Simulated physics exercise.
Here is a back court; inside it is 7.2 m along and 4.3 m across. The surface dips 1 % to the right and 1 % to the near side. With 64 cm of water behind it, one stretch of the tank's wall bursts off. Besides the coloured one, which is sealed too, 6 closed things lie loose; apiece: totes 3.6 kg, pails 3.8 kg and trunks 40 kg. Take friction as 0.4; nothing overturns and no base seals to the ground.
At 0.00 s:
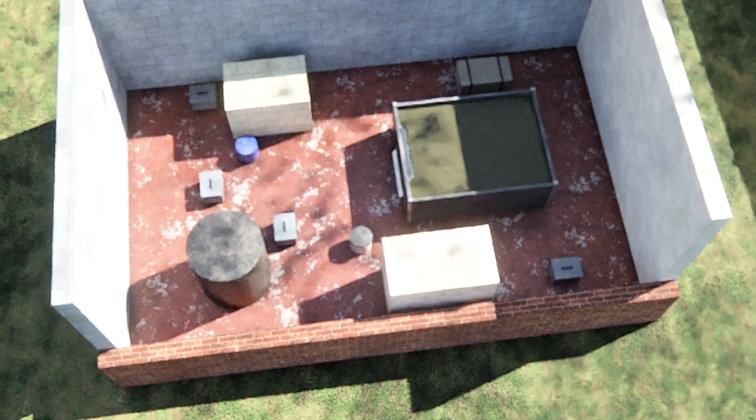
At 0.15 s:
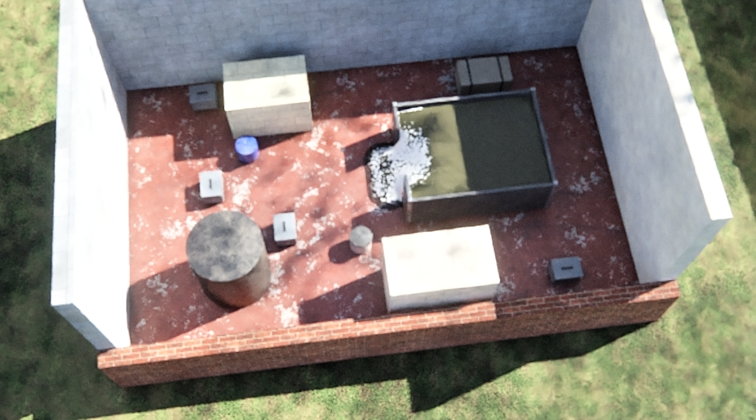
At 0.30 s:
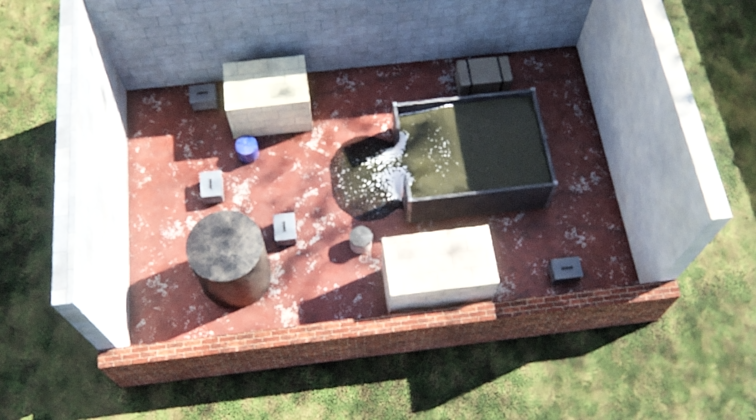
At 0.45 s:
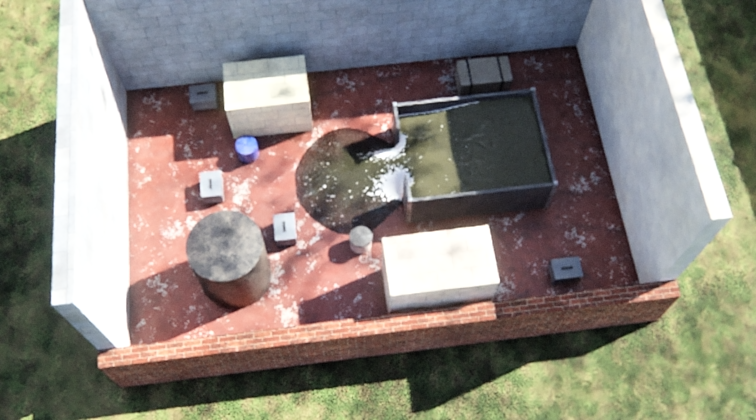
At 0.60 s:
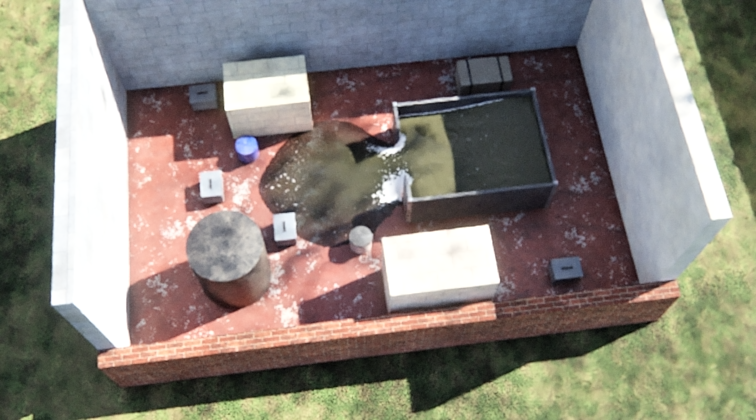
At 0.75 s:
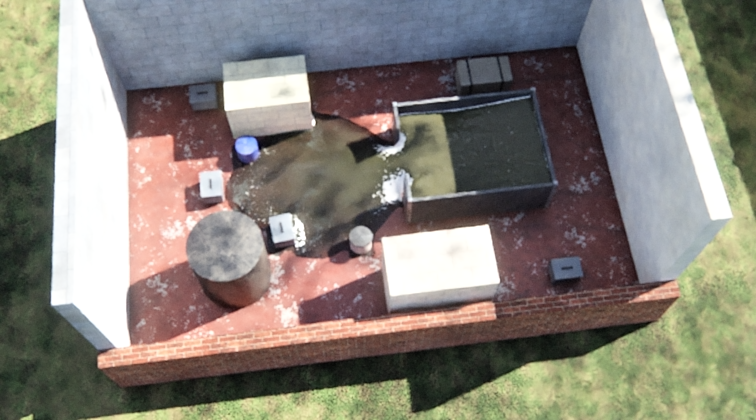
A big tank in a walled brick yard burst open on its left side, and murky water gushed out, spreading leftward across the red floor around the blue pail and small boxes, which stayed put.
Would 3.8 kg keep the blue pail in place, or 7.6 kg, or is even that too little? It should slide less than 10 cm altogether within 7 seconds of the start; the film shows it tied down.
For it, neither weight holds it.
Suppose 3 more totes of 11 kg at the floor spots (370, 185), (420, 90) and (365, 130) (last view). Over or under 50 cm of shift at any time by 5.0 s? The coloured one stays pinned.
In that order: Over, under, under.
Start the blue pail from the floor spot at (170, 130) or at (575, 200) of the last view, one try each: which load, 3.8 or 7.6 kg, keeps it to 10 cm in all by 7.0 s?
In that order: Neither holds; the smaller is enough.
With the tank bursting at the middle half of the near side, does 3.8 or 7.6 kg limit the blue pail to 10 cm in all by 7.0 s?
Then only the larger load is enough.
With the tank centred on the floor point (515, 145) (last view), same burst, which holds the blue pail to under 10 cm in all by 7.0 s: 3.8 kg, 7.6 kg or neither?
In that case neither load is enough.
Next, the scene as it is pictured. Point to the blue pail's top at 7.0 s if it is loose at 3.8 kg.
Around (159, 107).
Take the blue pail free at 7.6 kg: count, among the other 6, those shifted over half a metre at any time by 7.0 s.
4 of them.
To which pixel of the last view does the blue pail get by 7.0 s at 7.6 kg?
Near (179, 150).
After 1.4 s the blue pail would be 105 cm from its start with 3.8 kg and 75 cm from its start with 7.6 kg; 8 cm of water round it then.
After 3.1 s the blue pail would be 145 cm from its start with 3.8 kg and 118 cm from its start with 7.6 kg; 8 cm of water round it then.
After 4.9 s the blue pail would be 77 cm from its start with 3.8 kg and 61 cm from its start with 7.6 kg; 11 cm of water round it then.
After 7.0 s the blue pail would be 148 cm from its start with 3.8 kg and 97 cm from its start with 7.6 kg; 8 cm of water round it then.
